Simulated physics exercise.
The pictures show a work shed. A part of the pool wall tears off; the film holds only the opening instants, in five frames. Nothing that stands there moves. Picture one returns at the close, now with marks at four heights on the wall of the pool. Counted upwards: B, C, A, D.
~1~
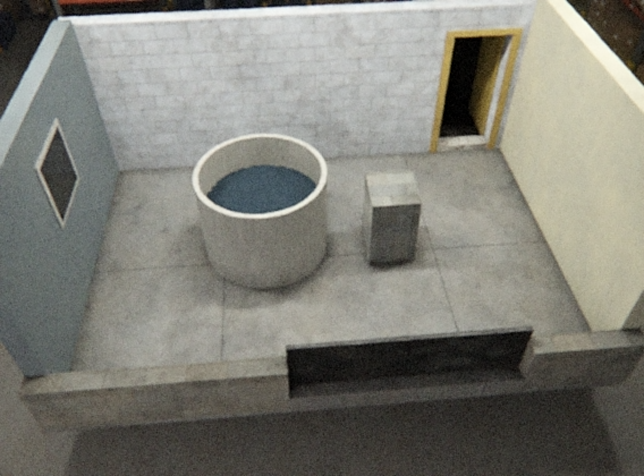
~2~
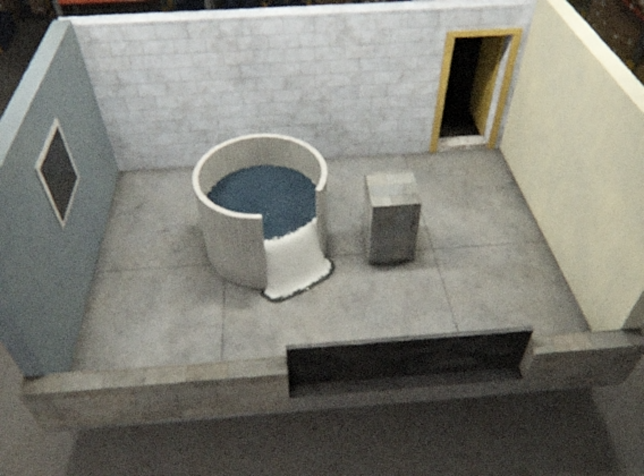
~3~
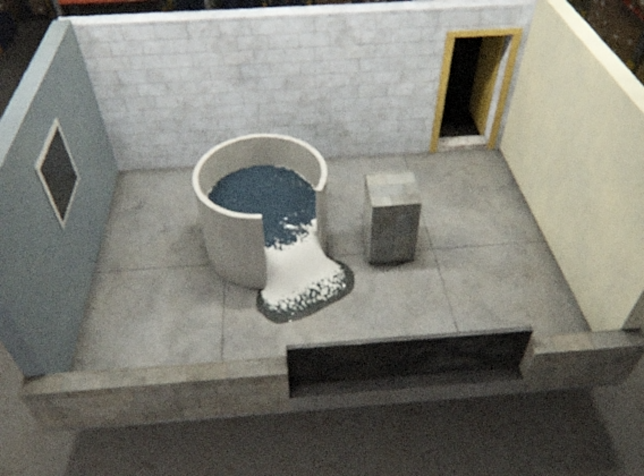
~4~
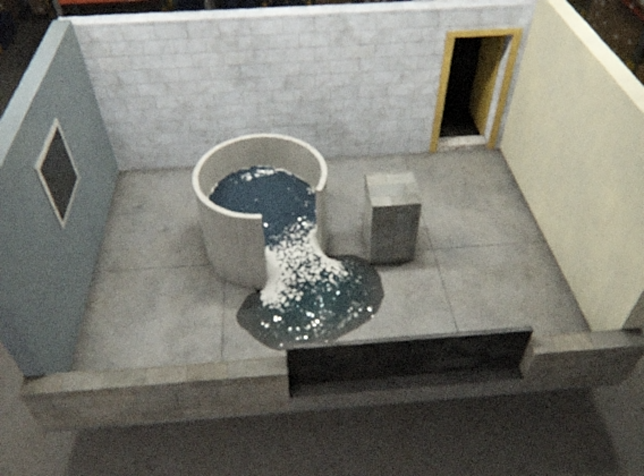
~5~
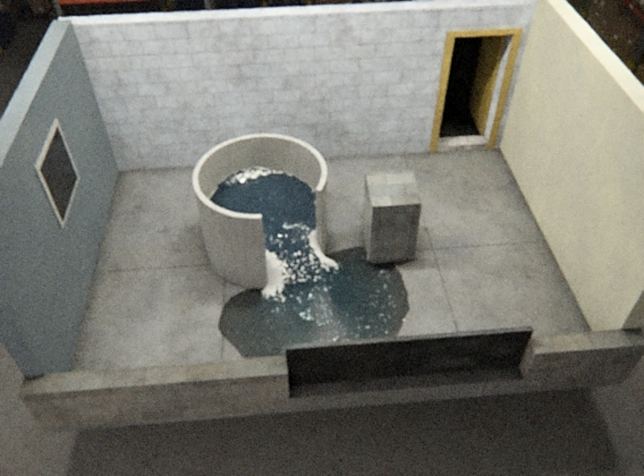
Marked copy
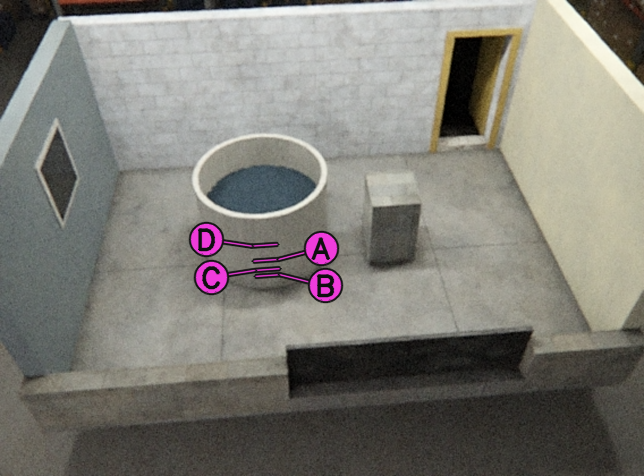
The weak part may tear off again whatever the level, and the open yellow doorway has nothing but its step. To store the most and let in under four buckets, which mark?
A is the one.
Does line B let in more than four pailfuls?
No.
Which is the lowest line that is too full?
D it is.
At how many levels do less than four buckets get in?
Three of them.
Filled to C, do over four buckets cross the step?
No, that is safe.
In magenta, A at (266, 260); B at (267, 275); C at (267, 269); D at (264, 245); from the bottom up B, C, A, D.
With A, a splash gets over, under a bucket.
With B, nothing gets over.
With C, nothing gets over.
With D, about 8 bucketfuls get in.
